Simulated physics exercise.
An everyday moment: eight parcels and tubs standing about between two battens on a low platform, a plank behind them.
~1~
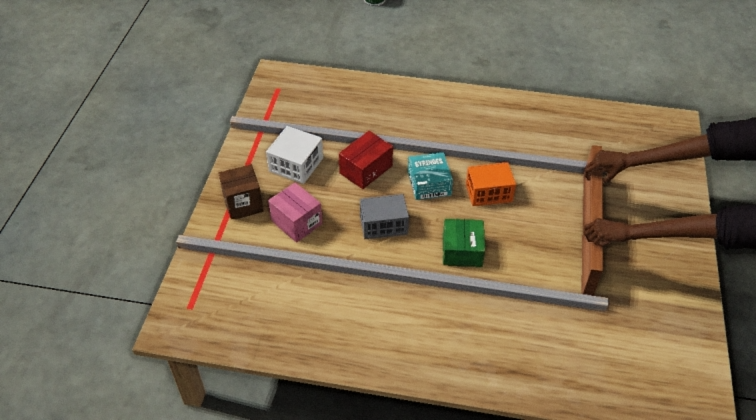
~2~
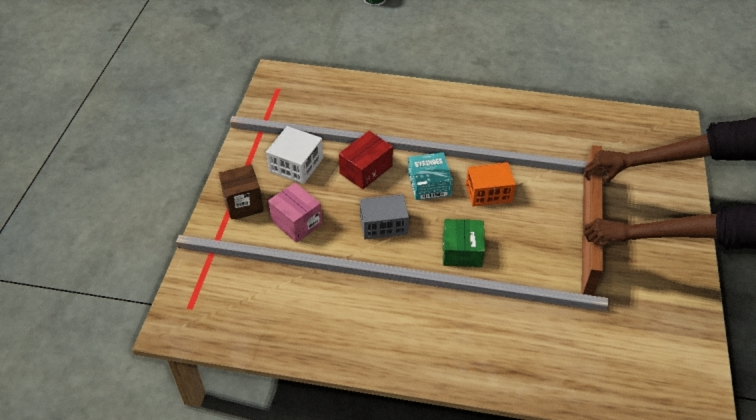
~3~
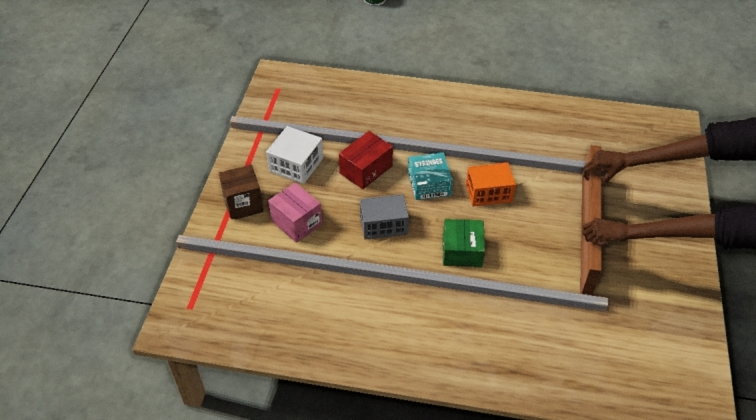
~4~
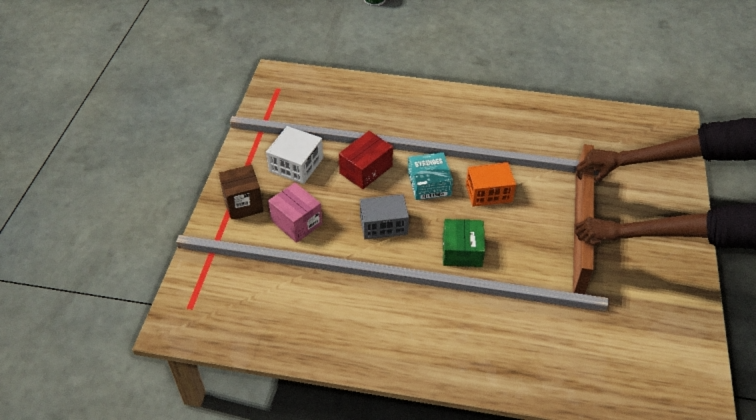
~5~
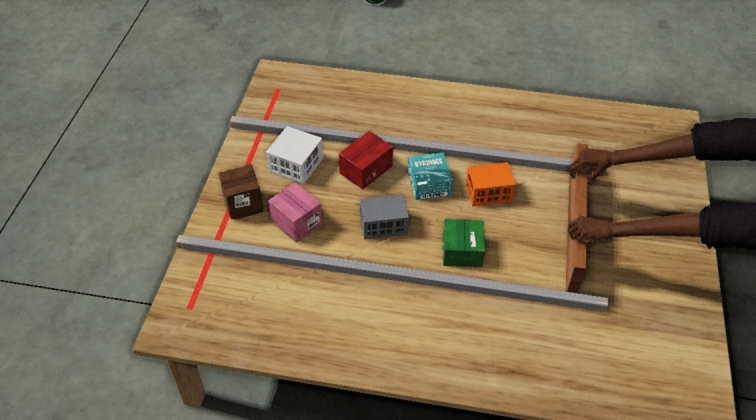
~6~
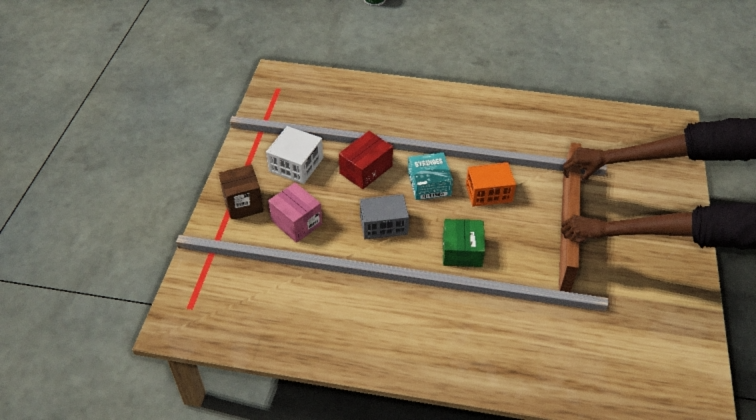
Two hands held a wooden plank upright on a table and slid it slightly left between two grey rails, while the eight colourful boxes and crates in front of it stayed still near a red line.
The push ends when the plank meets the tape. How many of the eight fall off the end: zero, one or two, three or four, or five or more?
Outcome: The number that fall off is five or more.
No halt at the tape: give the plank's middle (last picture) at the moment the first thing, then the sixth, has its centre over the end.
First at (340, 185), next at (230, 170).
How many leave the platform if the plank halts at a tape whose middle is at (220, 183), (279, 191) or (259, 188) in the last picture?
The counts: 8, 3 and 5.
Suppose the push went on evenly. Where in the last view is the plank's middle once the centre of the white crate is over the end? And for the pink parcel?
At (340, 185) for the white crate; at (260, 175) for the pink parcel.
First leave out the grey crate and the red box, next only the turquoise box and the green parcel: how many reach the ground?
It would be 4 and 3.
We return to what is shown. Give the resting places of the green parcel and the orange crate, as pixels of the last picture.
First (208, 205), then (231, 144).
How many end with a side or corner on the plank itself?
3 of them.
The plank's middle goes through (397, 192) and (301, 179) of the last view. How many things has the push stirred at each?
First 6, then 8.
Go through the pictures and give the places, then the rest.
Brown parcel (241, 192); white crate (295, 155); pink parcel (296, 212); plank (592, 219); tape (239, 185), in the first picture.
White crate (295, 155); green parcel (463, 243), in the second picture.
Pink parcel (296, 212); plank (591, 219), in the third picture.
Brown parcel (241, 192); grey crate (384, 217), in the fourth picture.
White crate (295, 155); red box (366, 160), in the fifth picture.
Brown parcel (241, 192); white crate (295, 155); pink parcel (296, 212); plank (570, 216); tape (239, 185), in the sixth picture.
Early on, none off yet; brown parcel at rest near (241, 192); white crate at rest near (295, 155); pink parcel at rest near (296, 212).
Finally, the number that fall off is five or more; lost, turquoise box, red box, pink parcel, white crate and brown parcel.
